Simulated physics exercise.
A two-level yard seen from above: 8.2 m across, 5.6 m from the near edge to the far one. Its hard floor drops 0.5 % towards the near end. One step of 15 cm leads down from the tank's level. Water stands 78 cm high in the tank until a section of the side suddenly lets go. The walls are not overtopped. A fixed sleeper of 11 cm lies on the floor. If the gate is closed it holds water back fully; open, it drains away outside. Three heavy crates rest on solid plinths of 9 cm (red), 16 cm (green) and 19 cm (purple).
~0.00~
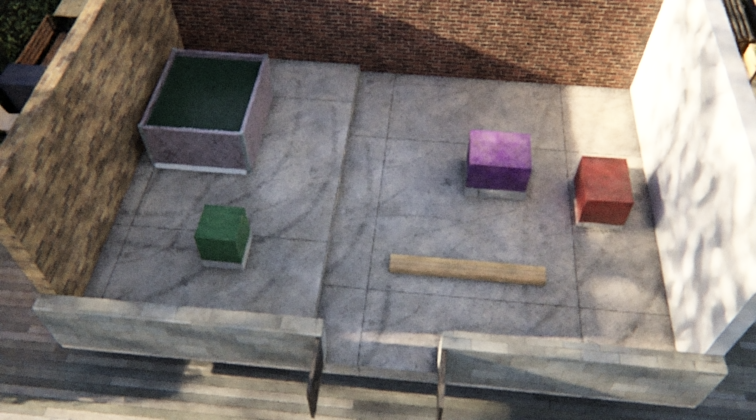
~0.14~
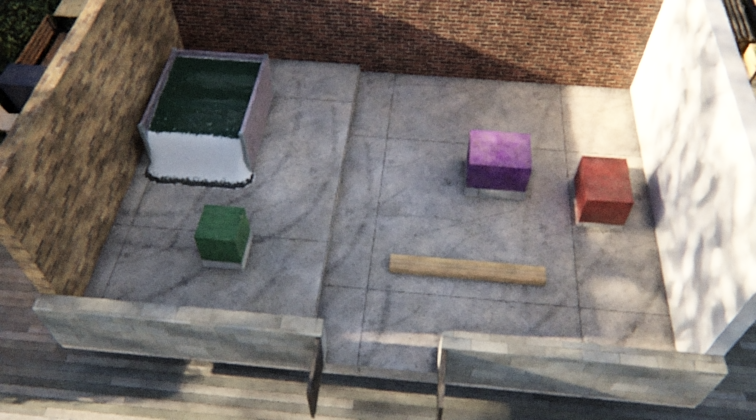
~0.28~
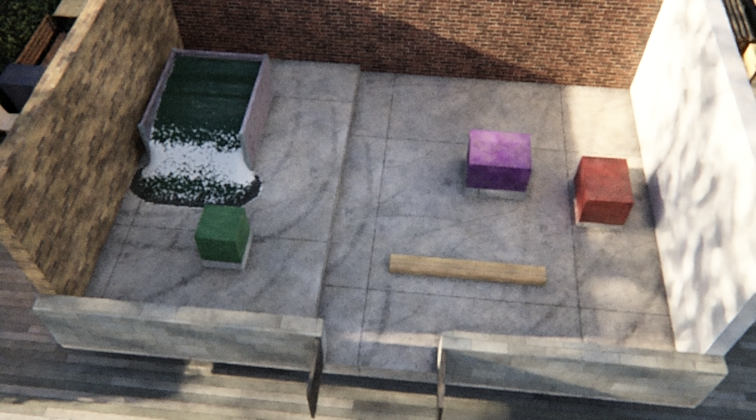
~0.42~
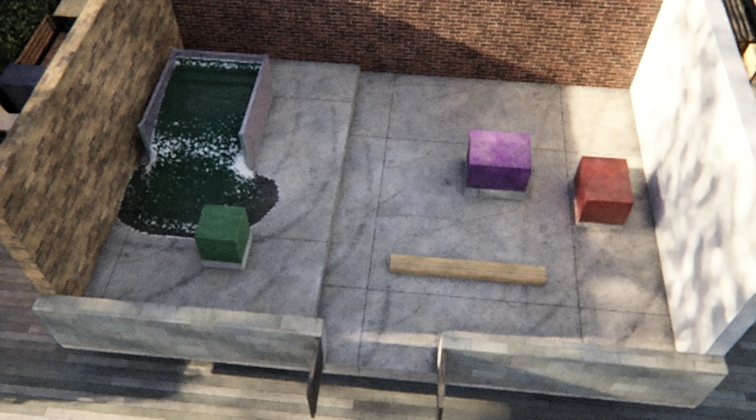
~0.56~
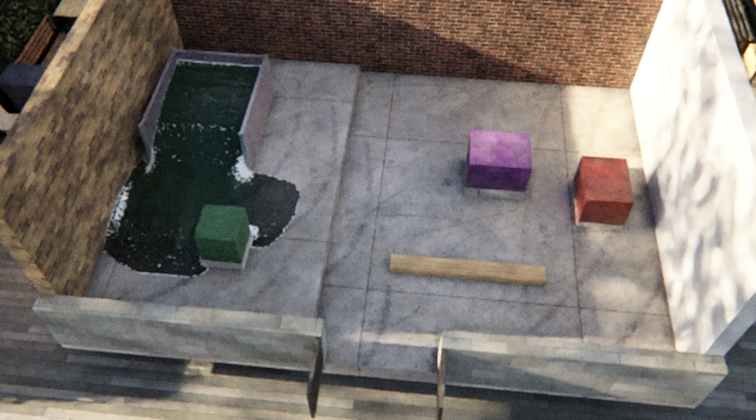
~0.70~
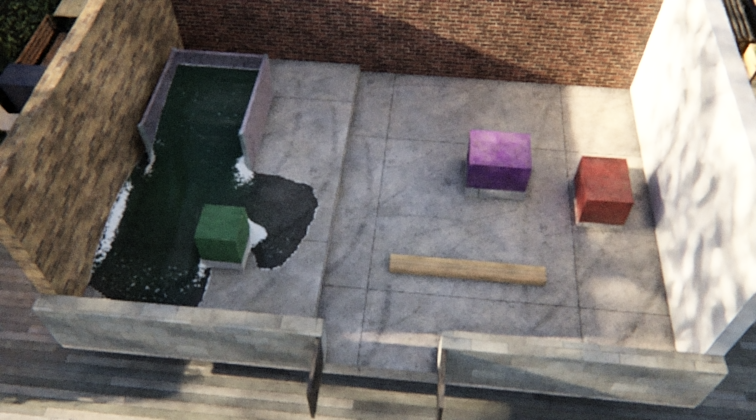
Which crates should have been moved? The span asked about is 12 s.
One by one: The red crate is soaked; the green crate is wetted; the purple crate stays dry.
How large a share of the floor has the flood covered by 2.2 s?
About 35 per cent.
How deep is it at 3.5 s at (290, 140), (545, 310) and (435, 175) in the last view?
In that order: 0, 6 and 1 cm.
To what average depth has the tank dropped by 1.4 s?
About 32 cm.
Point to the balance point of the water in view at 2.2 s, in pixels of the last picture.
Near (200, 231).
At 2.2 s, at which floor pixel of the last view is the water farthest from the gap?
At about (456, 346).
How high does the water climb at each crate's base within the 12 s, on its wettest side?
In cm: Red 13, green 42, purple 11.
After 1.4 s water covers 20 % of the floor and is deepest (54 cm) near (75, 317); red plinth not reached, green plinth reached, purple plinth not reached.
After 2.2 s water covers 35 % of the floor and is deepest (44 cm) near (75, 317); red plinth not reached, green plinth reached, purple plinth not reached.
After 3.5 s water covers 50 % of the floor and is deepest (22 cm) near (162, 257); red plinth reached, green plinth reached, purple plinth reached.
After 7.0 s water covers 85 % of the floor and is deepest (16 cm) near (562, 332); red plinth reached, green plinth reached, purple plinth reached.
After 12.0 s water covers 85 % of the floor and is deepest (8 cm) near (75, 317); highest at the red plinth 13 cm, highest at the green plinth 42 cm, highest at the purple plinth 11 cm.
